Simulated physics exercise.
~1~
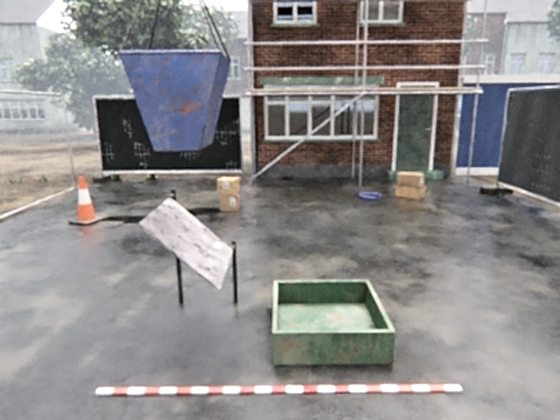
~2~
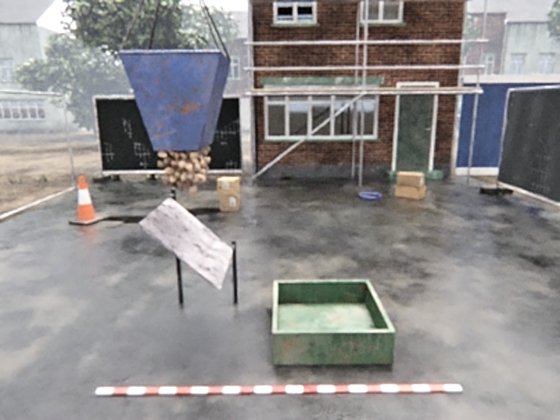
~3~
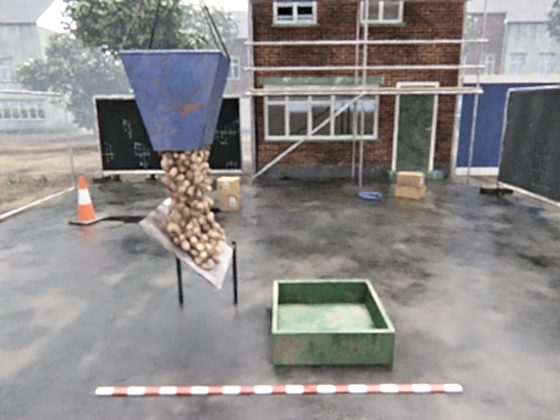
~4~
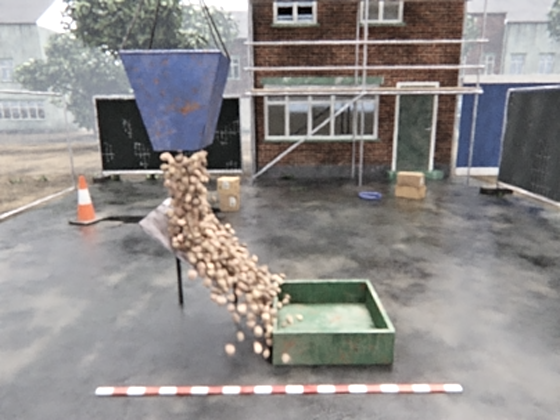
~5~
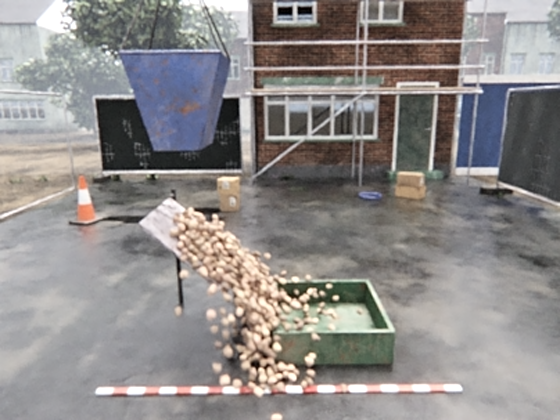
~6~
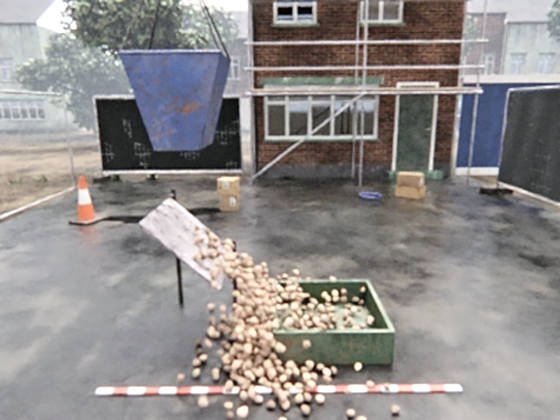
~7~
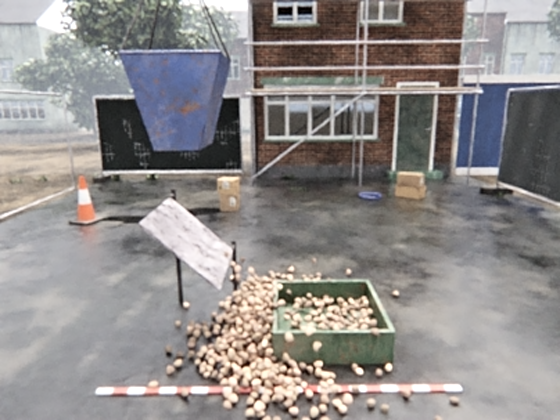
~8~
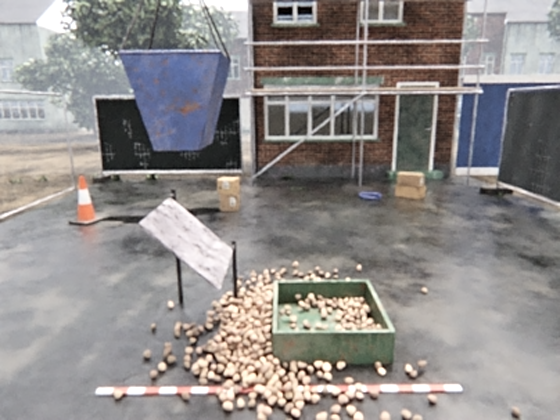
To begin with, a blue skip hangs over a wet yard in front of a brick building with scaffolding, above a sloping steel plate with a green bin to its lower right. Rounded, pale brown stones start to drop from the bottom of the skip and pour onto the plate. They slide down it to the right and spill off its lower edge, many falling short of the bin while others land inside. The skip empties, the plate clears, and the stones spread across the ground. At the end, most lie heaped left of the bin and around its front, reaching the red and white striped bar, with a smaller share inside and some scattered to the right.
